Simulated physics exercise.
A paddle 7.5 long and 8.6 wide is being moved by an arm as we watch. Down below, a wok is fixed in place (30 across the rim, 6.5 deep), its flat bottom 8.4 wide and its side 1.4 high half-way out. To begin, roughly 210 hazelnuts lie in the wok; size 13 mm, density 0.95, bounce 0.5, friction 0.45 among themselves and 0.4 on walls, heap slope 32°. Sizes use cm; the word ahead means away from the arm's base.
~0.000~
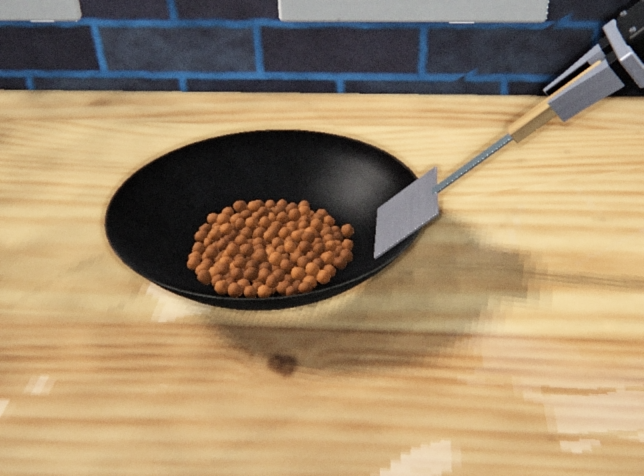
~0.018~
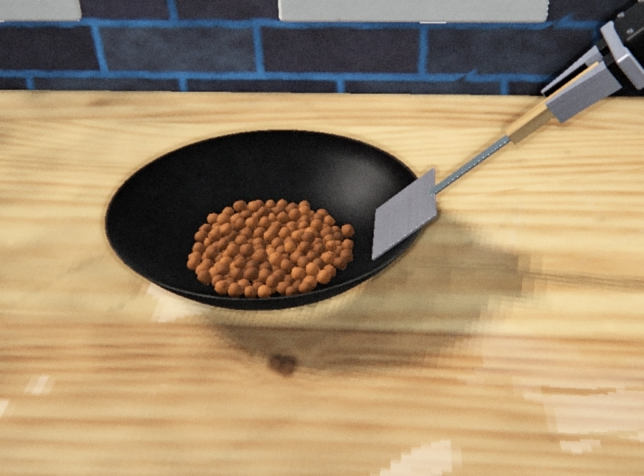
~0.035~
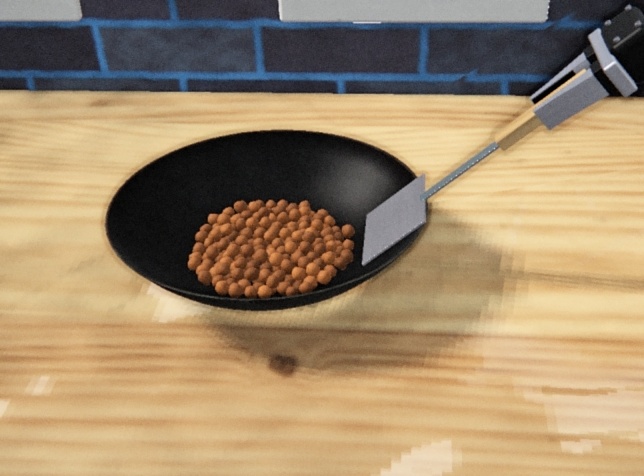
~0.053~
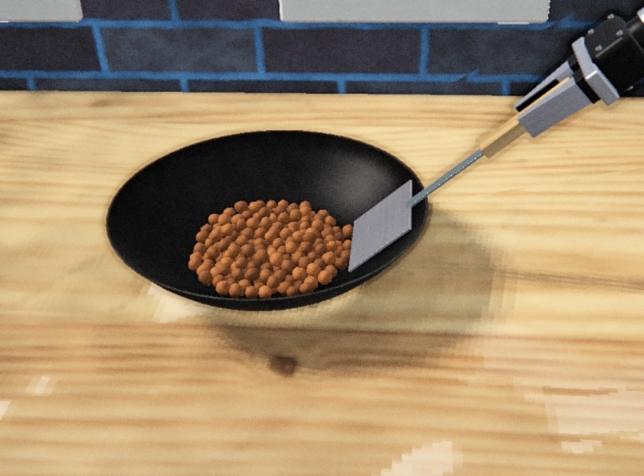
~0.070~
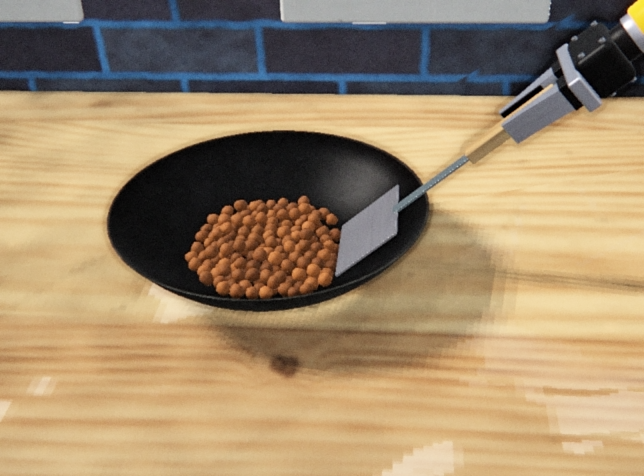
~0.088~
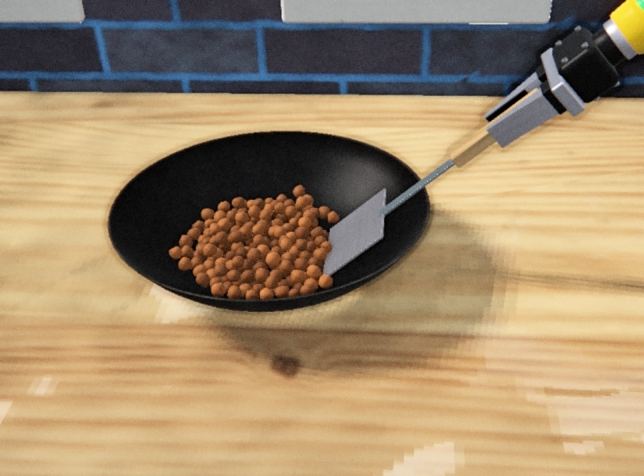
A robot arm holding a flat metal paddle slid it leftward and down inside a black wok on a wooden counter, pressing into the pile of round brown nuts and pushing them slightly left.
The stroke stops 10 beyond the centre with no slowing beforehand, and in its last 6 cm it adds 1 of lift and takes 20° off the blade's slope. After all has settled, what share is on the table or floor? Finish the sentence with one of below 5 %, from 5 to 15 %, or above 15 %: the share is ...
The share is from 5 to 15 %.
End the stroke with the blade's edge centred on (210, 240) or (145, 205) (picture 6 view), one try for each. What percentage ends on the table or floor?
Estimates, in order: 0 % and 35 %.
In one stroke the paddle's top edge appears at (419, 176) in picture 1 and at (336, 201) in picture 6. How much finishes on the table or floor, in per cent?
About 35 per cent.
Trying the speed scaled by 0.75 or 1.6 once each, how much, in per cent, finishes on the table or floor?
Some 5 and 35 per cent.
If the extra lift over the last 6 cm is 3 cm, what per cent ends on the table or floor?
Roughly 15 per cent.
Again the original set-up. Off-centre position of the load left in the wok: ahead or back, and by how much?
Roughly 6.0 centimetres ahead.
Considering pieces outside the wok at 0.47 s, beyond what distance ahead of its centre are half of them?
The distance is about 18 cm.
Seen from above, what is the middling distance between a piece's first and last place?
Somewhere about 7 centimetres, I'd say.
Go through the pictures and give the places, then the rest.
In the first picture, paddle top edge at (437, 189), sloping 42°; upper third of the load around (274, 244), from x 195 to 350, top at y 205; 212 in the wok.
In the second picture, paddle top edge at (435, 191), sloping 42°; upper third of the load around (275, 244), from x 195 to 350, top at y 205.
In the third picture, paddle top edge at (425, 196), sloping 42°; upper third of the load around (275, 244), from x 195 to 350, top at y 205.
In the fourth picture, paddle top edge at (411, 203), sloping 42°; upper third of the load around (276, 244), from x 195 to 350, top at y 205.
In the fifth picture, paddle top edge at (397, 208), sloping 42°; upper third of the load around (274, 240), from x 190 to 335, top at y 205.
In the sixth picture, paddle top edge at (384, 212), sloping 42°; upper third of the load around (259, 234), from x 175 to 335, top at y 190; 212 in the wok.
After 0.16 s, sloping 42°, highest piece 6 above the table; 212 in the wok.
After 0.23 s, sloping 36°, highest piece 7 above the table; 212 in the wok.
After 0.47 s, sloping 22°, highest piece 8 above the table; 195 in the wok, 13 on the table or floor, 4 on the blade or in flight.
After 1.52 s, sloping 22°, highest piece 7 above the table; 195 in the wok, 17 on the table or floor.
At rest, 195 in the wok, 17 on the table or floor. That is 8 % on the table or floor.
